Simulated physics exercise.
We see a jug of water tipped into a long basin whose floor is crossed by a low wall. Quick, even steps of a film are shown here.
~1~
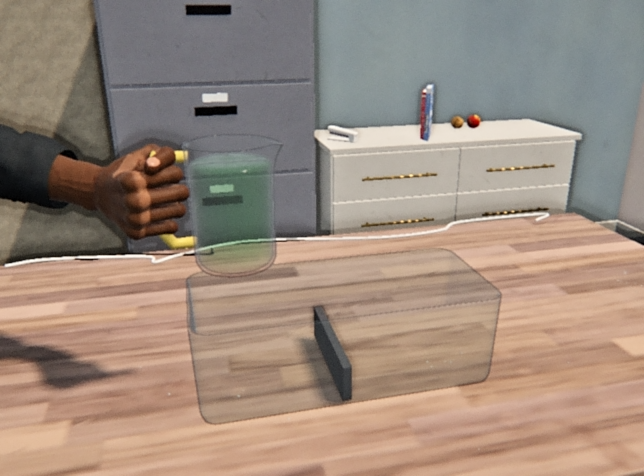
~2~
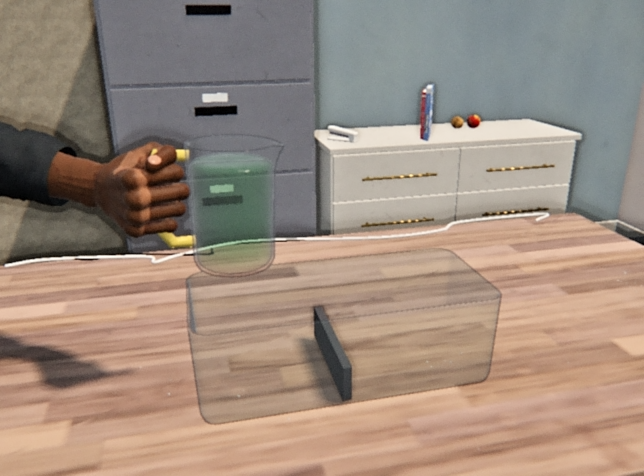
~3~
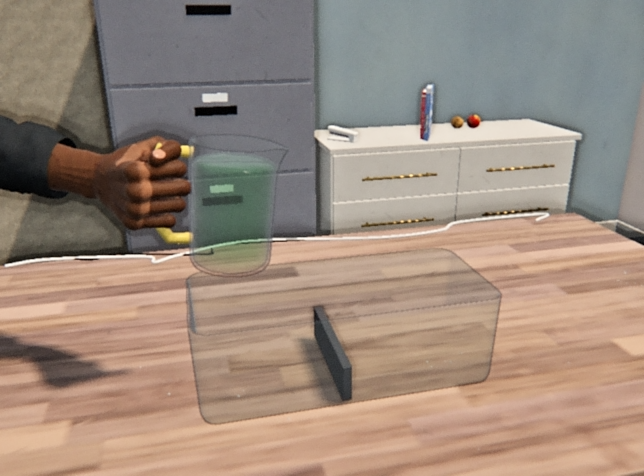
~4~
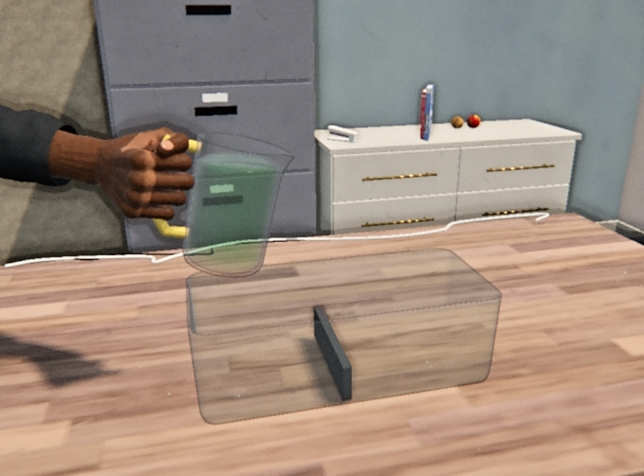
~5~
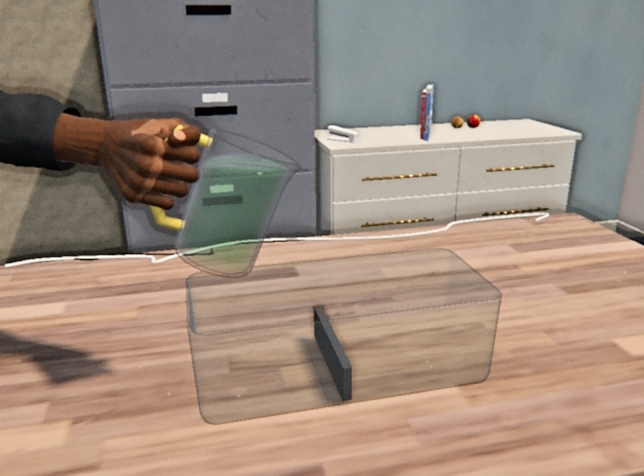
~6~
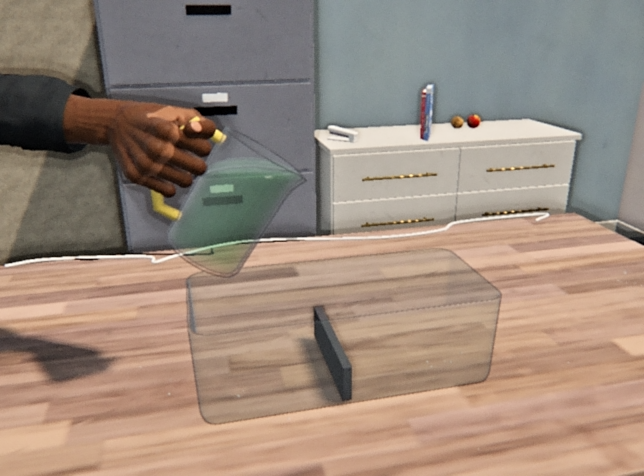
A dark-sleeved arm reaches in from the left, its hand gripping the yellow handle of a clear jug of green liquid, in a room seen from slightly above a wooden surface. Below sits a transparent basin with a low dark wall inside, and behind stand grey drawers and a white dresser. The jug starts upright, then leans steadily rightward, while the view stays still.
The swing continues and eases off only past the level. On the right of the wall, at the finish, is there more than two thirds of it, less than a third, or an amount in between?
There is more than two thirds of it there.
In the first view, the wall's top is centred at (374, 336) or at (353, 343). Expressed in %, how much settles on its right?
About 10 per cent, then about 60 per cent.
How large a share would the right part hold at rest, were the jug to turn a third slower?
It comes to 95 per cent or so.
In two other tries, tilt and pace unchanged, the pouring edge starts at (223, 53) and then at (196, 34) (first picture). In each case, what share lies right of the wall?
45 and 10 in a hundred.
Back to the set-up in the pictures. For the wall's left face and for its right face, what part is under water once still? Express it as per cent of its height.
Left side 0 percent, right side 50 percent.
A moment on, the tilt is 97° and 67 per cent is still to pour, 0 is left of the wall and 15 right of it.
Next, the tilt is 105° and 24 per cent is still to pour, 3 is left of the wall and 58 right of it.
Then the tilt is 105° and 5 per cent is still to pour, 3 is left of the wall and 87 right of it.
Later the tilt is 105° and 1 per cent is still to pour, 3 is left of the wall and 95 right of it.
In the end 4 per cent lies left of the wall, 95 right of it and 1 outside.
